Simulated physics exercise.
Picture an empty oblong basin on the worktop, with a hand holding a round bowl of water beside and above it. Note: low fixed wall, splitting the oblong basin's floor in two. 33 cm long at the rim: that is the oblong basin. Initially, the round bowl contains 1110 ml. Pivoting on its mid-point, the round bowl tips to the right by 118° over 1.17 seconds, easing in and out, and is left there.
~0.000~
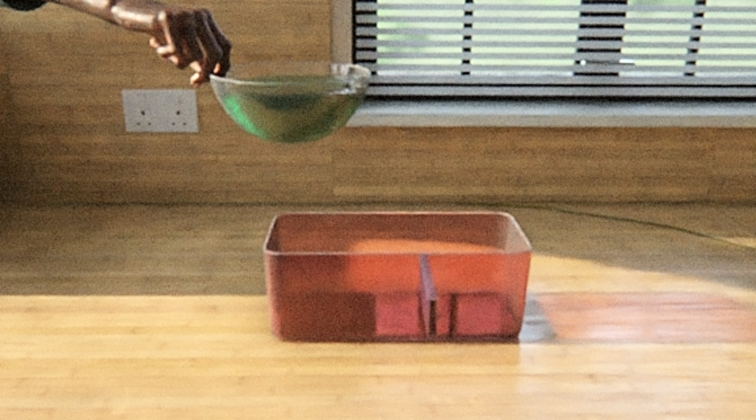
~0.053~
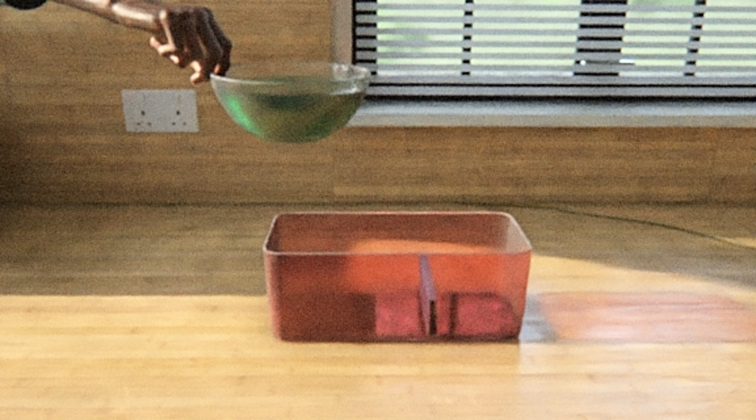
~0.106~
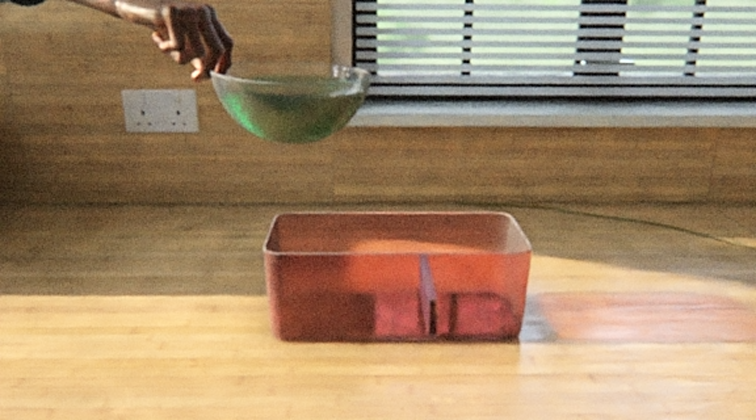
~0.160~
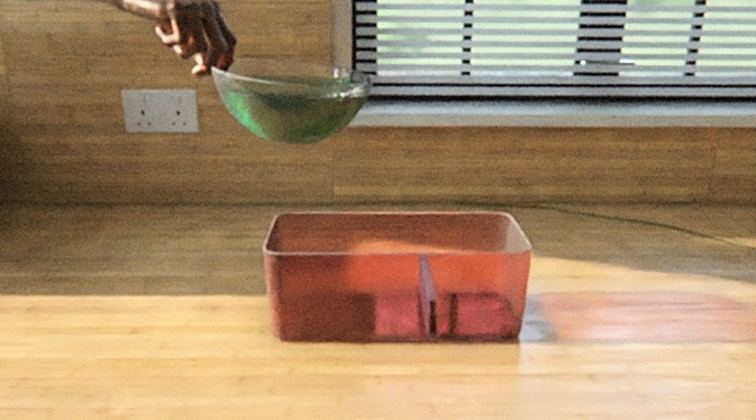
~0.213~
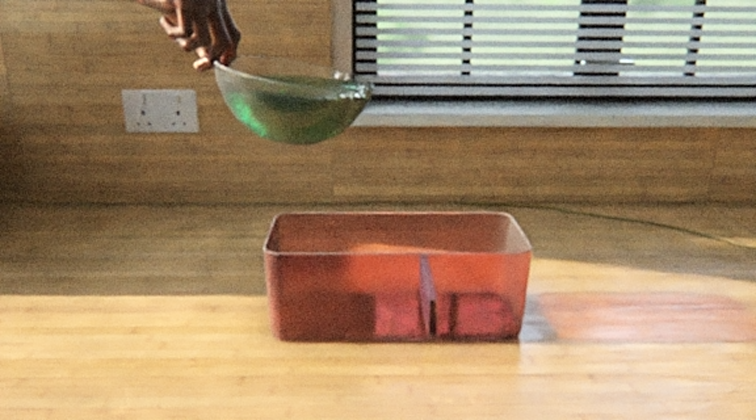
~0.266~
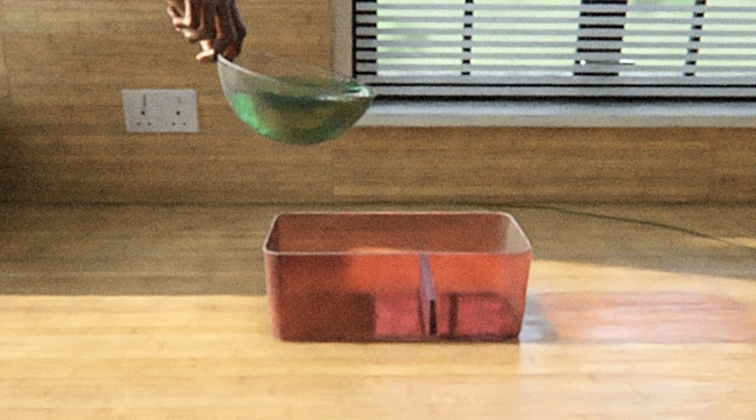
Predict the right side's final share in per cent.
The right side finishes with roughly 36 per cent.
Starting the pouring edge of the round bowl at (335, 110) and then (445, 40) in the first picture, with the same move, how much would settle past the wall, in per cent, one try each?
10 in a hundred, followed by 70 in a hundred.
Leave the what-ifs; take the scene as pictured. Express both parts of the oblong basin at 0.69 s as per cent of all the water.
Around 8 on the left side and 20 on the right side.
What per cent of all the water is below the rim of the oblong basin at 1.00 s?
Roughly 92 %.
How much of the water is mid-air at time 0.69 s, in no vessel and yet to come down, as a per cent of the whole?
I'd put it at about 44 percent.
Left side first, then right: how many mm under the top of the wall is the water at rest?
For the left, around 32 mm; for the right, around 30 mm.
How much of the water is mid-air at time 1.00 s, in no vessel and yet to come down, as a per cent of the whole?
Some 3 per cent.
After 0.69 s the tilt is 75° and 26 per cent is still to pour, 8 is left of the wall and 21 right of it.
After 1.00 s the tilt is 112° and 0 per cent is still to pour, 58 is left of the wall and 35 right of it.
After 1.32 s the tilt is 118° and 0 per cent is still to pour, 57 is left of the wall and 36 right of it.
After 1.67 s the tilt is 118° and 0 per cent is still to pour, 57 is left of the wall and 36 right of it.
In the end 57 per cent lies left of the wall, 36 right of it and 7 outside.
